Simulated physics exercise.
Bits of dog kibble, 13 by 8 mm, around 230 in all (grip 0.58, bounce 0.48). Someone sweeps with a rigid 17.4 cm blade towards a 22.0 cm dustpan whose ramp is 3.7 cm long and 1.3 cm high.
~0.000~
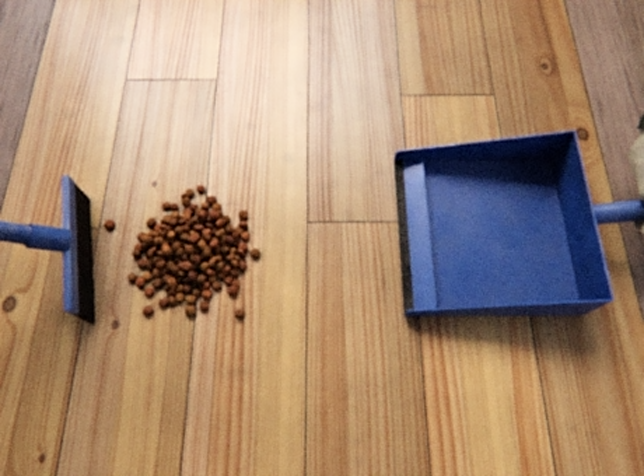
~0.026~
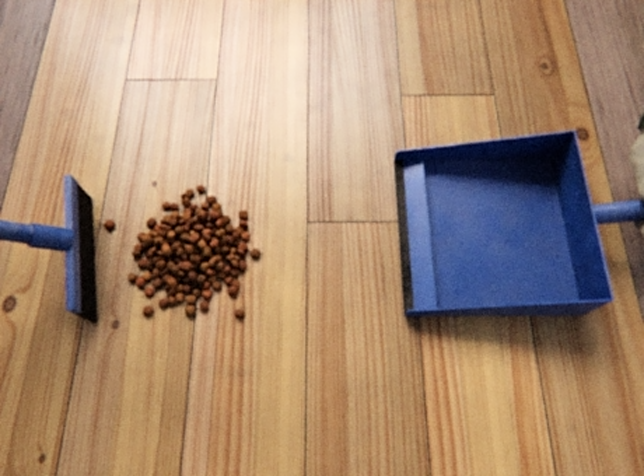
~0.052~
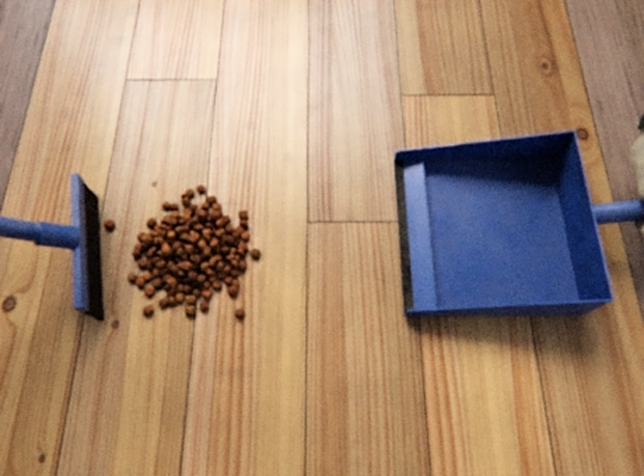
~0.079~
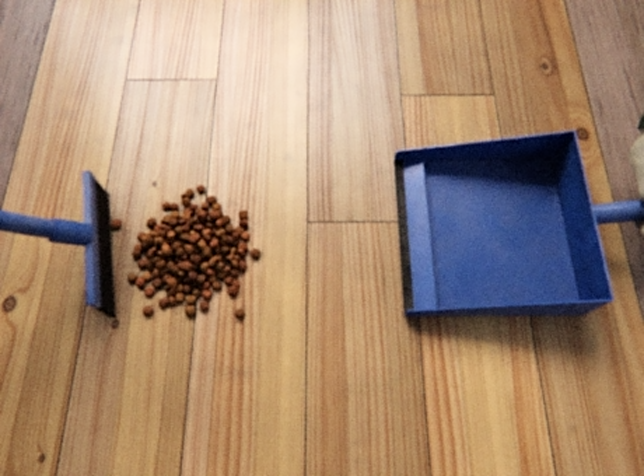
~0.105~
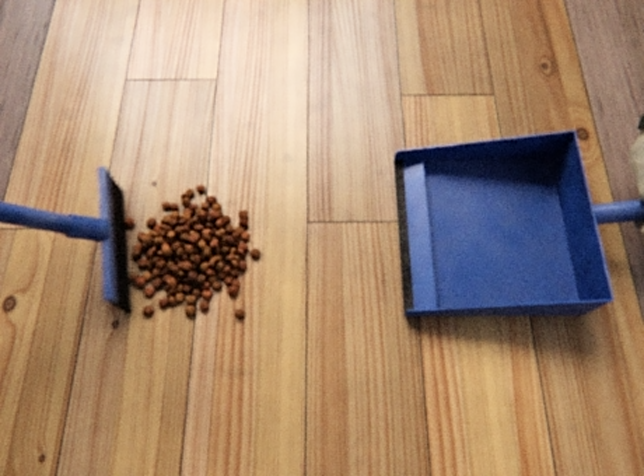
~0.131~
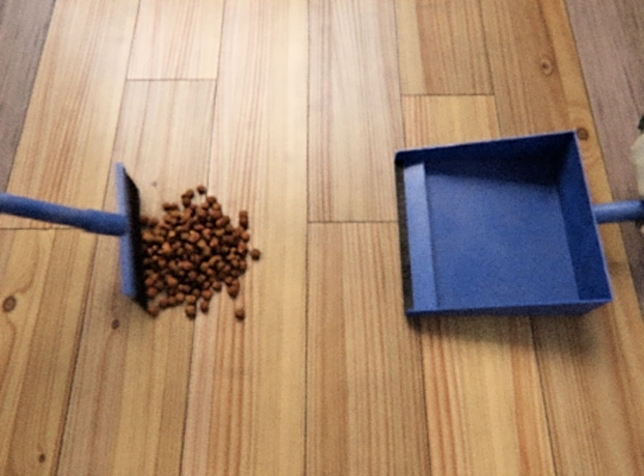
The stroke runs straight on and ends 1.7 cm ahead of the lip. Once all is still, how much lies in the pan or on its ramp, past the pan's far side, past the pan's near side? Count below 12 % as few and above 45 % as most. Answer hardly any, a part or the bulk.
In the pan or on its ramp: A part; past the pan's far side: A part; past the pan's near side: Hardly any.
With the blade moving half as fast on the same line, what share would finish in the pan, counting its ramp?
It would be near 25 per cent.
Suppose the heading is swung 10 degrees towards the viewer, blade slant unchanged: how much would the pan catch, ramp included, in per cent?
Then about 40 per cent.
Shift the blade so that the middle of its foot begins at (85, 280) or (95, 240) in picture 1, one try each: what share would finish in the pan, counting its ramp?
About 30 and 25 per cent.
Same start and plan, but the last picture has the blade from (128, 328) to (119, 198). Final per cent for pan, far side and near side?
Pan 5, far 0, near 25.
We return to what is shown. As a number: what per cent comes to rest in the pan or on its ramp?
Roughly 30 per cent.
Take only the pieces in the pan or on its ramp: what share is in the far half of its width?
About 90 per cent.
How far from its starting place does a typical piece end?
Roughly 28 cm.
After 0.33 s, middle of the blade 18 cm from the lip; 0 % over the lip, far side 5 %, near side 5 %.
After 0.46 s, middle of the blade 8 cm from the lip; 0 % over the lip, far side 10 %, near side 5 %.
After 0.72 s, middle of the blade 3 cm from the lip; 30 % over the lip, far side 15 %, near side 5 %.
At rest (1.2 s), pan 30 %, far side 15 %, near side 5 %, in front of the lip or behind the blade 50 %.
